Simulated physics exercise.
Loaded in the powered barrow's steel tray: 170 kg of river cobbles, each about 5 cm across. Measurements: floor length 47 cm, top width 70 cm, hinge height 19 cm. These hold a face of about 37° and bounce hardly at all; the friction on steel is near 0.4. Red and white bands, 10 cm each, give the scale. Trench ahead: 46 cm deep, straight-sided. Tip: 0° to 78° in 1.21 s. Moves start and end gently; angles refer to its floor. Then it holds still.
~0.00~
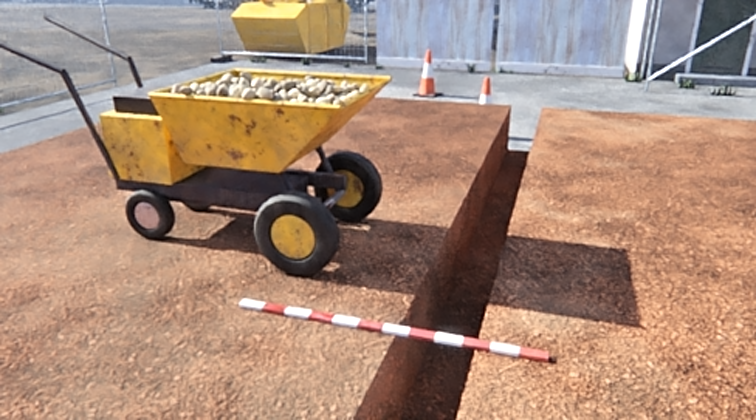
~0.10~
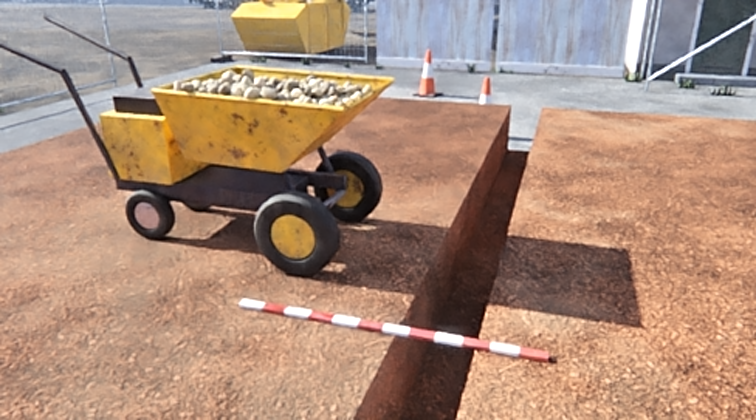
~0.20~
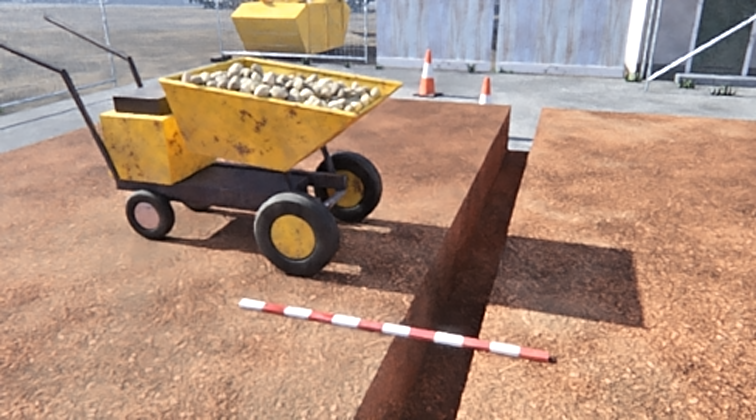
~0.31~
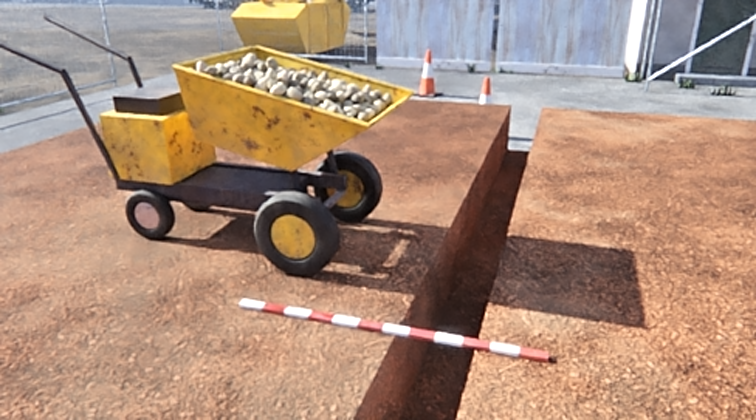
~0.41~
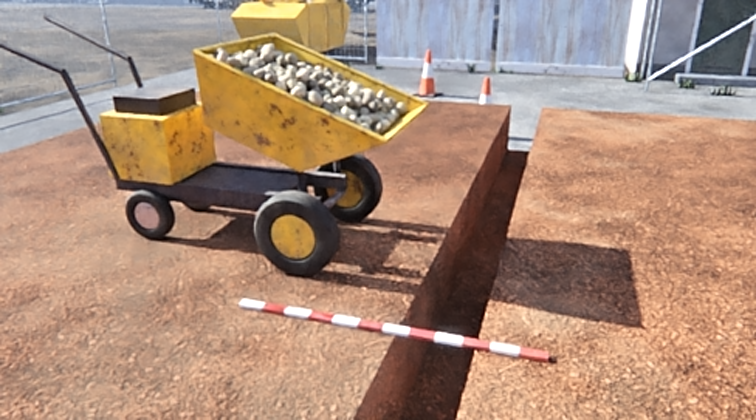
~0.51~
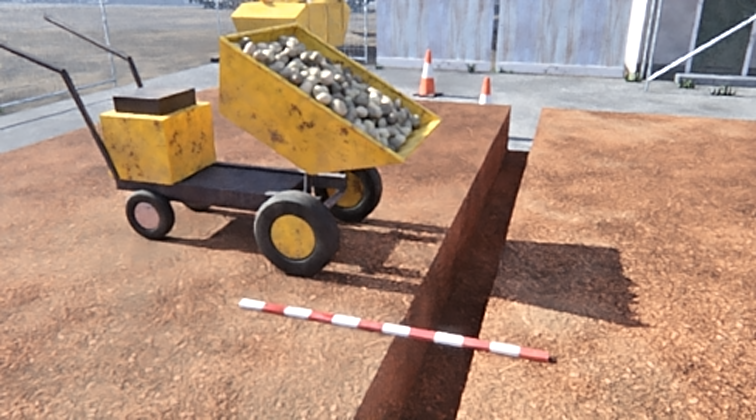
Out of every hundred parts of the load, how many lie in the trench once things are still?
Around 72 out of 100.
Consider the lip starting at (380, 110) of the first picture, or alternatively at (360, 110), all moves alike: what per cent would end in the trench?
The first gives about 20 percent and the second about 45 percent.
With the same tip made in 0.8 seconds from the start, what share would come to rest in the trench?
Close to 65 percent, then.
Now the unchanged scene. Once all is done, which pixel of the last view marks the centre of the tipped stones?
(477, 323).
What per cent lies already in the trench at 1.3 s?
I'd put it near 45 per cent.
After 0.9 s the floor is at 66°; 99 % in the tray, 1 % in the trench; the foremost stones are at (467, 222).
After 1.3 s the floor is at 78°; 30 % in the tray, 47 % in the trench, 23 % past the trench; the foremost stones are at (614, 279).
After 1.7 s the floor is at 78°; 2 % in the tray, 70 % in the trench, 28 % past the trench; the foremost stones are at (741, 294).
After 3.6 s the floor is at 78°; 0 % in the tray, 72 % in the trench, 28 % past the trench; the foremost stones are past the picture's edge.
